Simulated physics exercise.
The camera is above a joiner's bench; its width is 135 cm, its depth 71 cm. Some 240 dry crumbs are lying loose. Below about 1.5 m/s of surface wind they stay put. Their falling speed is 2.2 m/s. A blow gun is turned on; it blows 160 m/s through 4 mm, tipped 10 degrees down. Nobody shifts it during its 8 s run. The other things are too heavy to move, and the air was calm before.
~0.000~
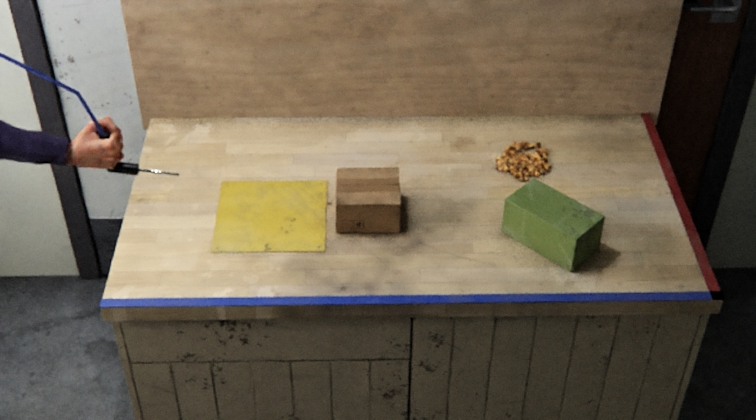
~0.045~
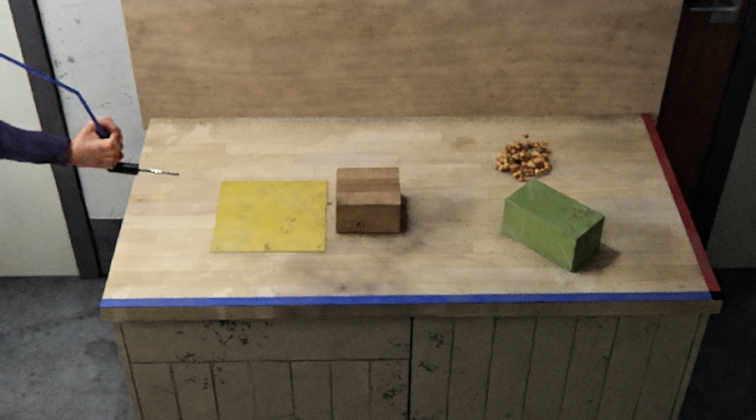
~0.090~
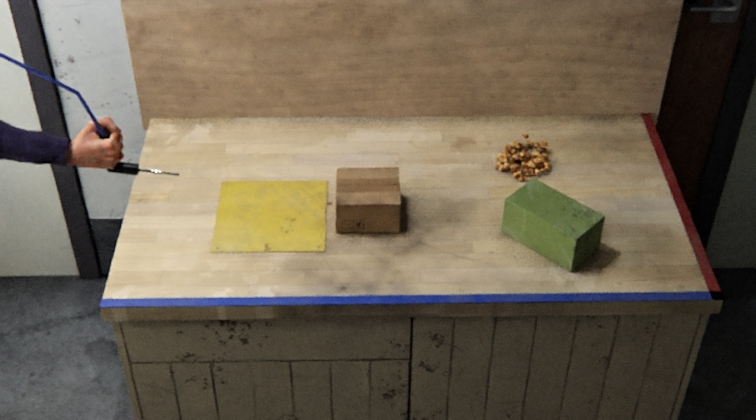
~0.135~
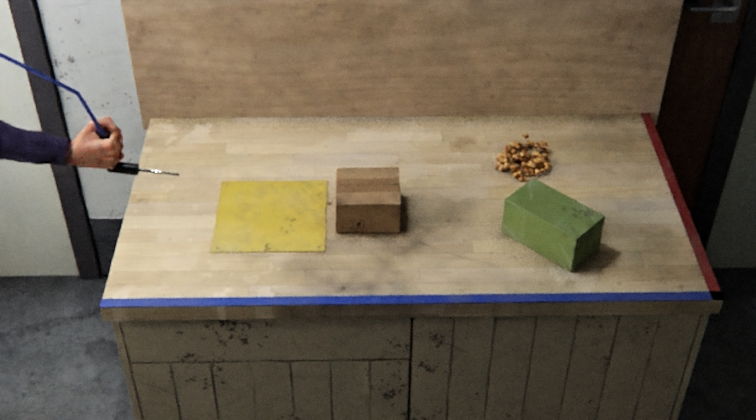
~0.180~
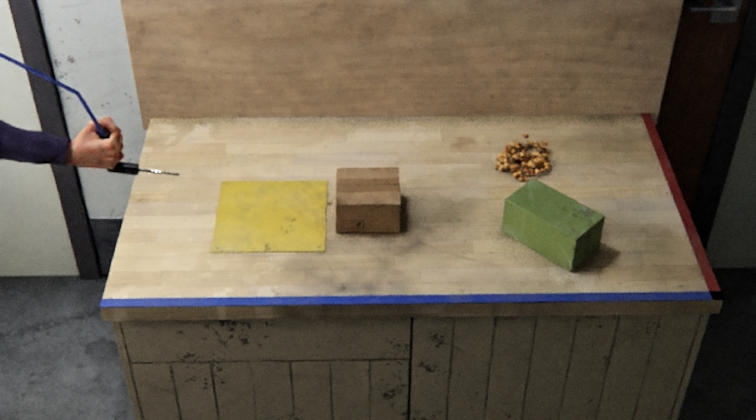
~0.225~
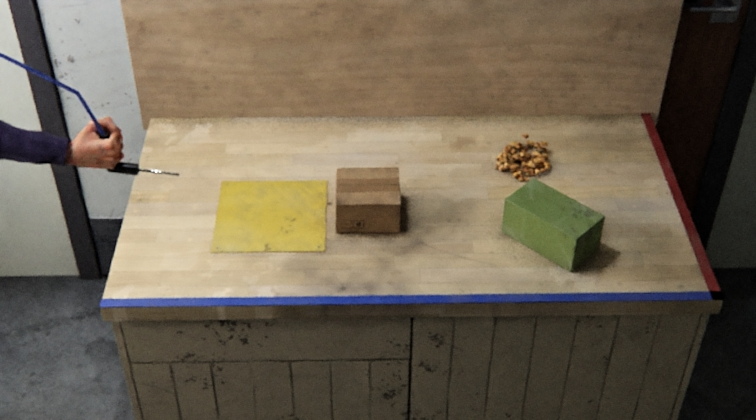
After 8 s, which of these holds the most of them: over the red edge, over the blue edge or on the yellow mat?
The biggest group is at the red one.
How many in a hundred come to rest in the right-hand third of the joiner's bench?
Near 0 %.
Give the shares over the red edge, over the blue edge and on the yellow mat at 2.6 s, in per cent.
About 100 % red, 0 % blue, 0 % yellow.
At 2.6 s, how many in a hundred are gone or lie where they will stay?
Some 100 per cent.
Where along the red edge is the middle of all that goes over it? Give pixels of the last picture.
Around (665, 152).
After 1.6 s, 0 % are on the yellow mat, 100 % over the red edge and 0 % over the blue edge; 100 % have settled or left.
After 2.6 s, 0 % are on the yellow mat, 100 % over the red edge and 0 % over the blue edge; 100 % have settled or left.
After 4.4 s, 0 % are on the yellow mat, 100 % over the red edge and 0 % over the blue edge; 100 % have settled or left.
After 8.0 s, at the end, 0 % are on the yellow mat, 100 % over the red edge and 0 % over the blue edge.
